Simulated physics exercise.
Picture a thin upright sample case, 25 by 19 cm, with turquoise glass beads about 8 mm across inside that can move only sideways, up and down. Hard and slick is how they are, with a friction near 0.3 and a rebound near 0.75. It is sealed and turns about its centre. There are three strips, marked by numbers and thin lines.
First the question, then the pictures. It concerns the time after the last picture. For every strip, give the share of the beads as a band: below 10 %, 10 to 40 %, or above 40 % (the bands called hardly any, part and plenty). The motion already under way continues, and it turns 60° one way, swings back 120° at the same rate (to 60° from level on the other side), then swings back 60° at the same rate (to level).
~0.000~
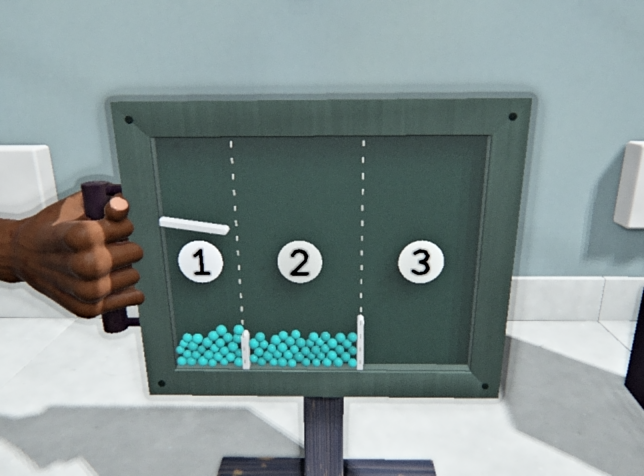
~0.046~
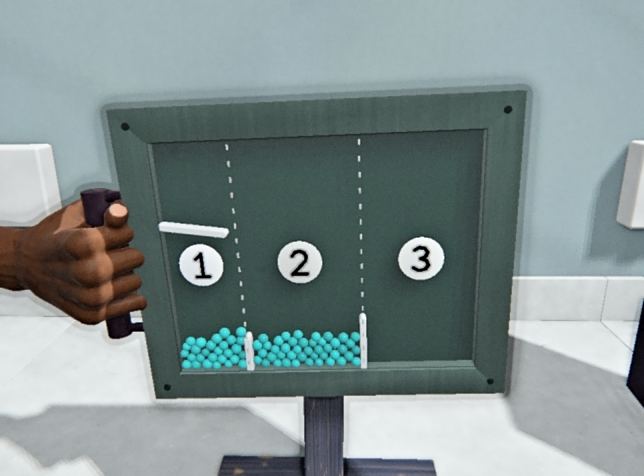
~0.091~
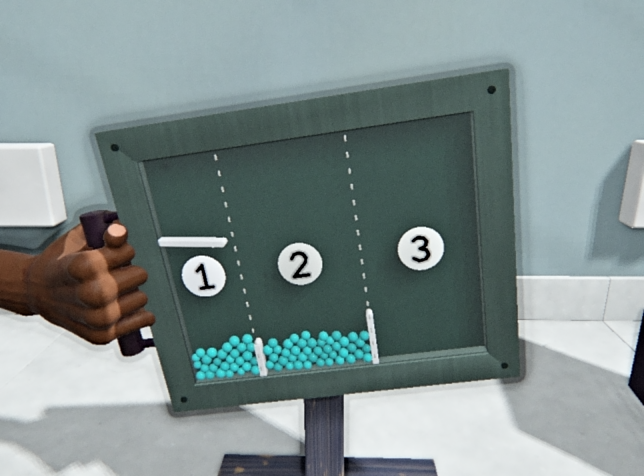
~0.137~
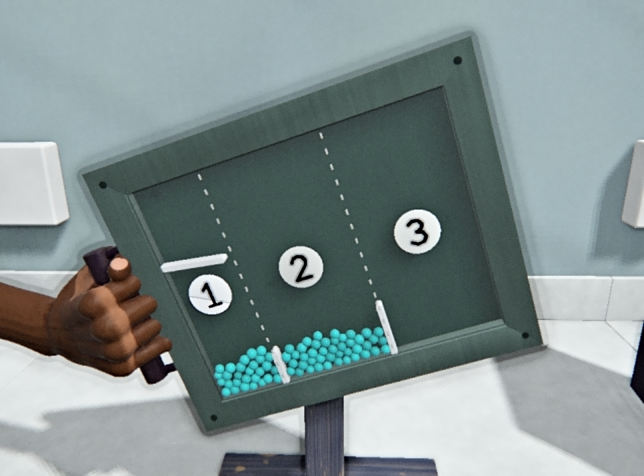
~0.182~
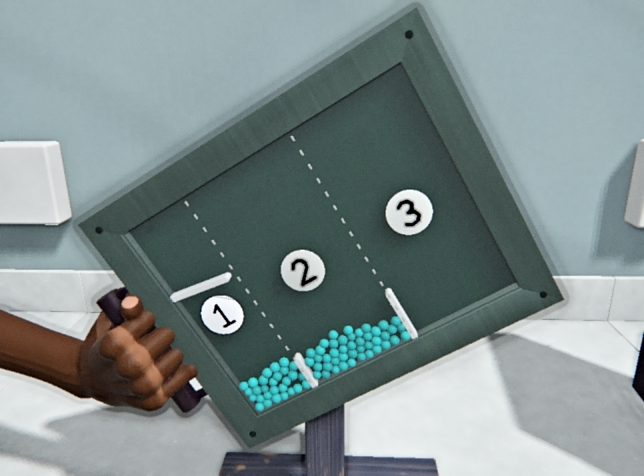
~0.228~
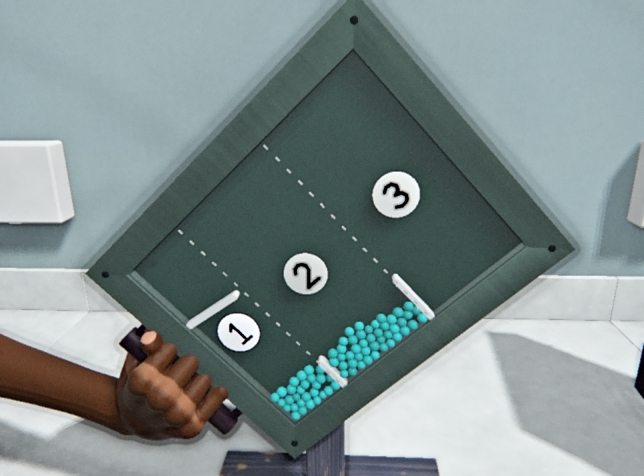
No. 1: 10 to 40 %; 2: Above 40 %; 3: Below 10 %.
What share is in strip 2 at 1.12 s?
I'd put it around 70 in a hundred.
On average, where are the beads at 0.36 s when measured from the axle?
Some 5 cm right and 8 cm below.
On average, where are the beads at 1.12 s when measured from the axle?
I'd put it near 7 centimetres to the left and 5 centimetres below.
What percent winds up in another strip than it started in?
10 per cent.
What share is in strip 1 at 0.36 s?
I'd guess near 40 in a hundred.
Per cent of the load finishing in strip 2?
About 70 %.
After 0.36 s, it stands 60° anticlockwise; the beads' middle is 5 cm right of and 8 cm below the centre; no. 1, 40 %, no. 2, 60 %.
After 1.12 s, it stands 30° clockwise; the beads' middle is 7 cm left of and 5 cm below the centre; no. 1, 30 %, no. 2, 70 %.
After 1.30 s, it stands level; the beads' middle is 4 cm left of and 8 cm below the centre; no. 1, 30 %, no. 2, 70 %.
Settled by 1.8 s, it stands level; no. 1, 30 %, no. 2, 70 %, no. 3, 0 %.
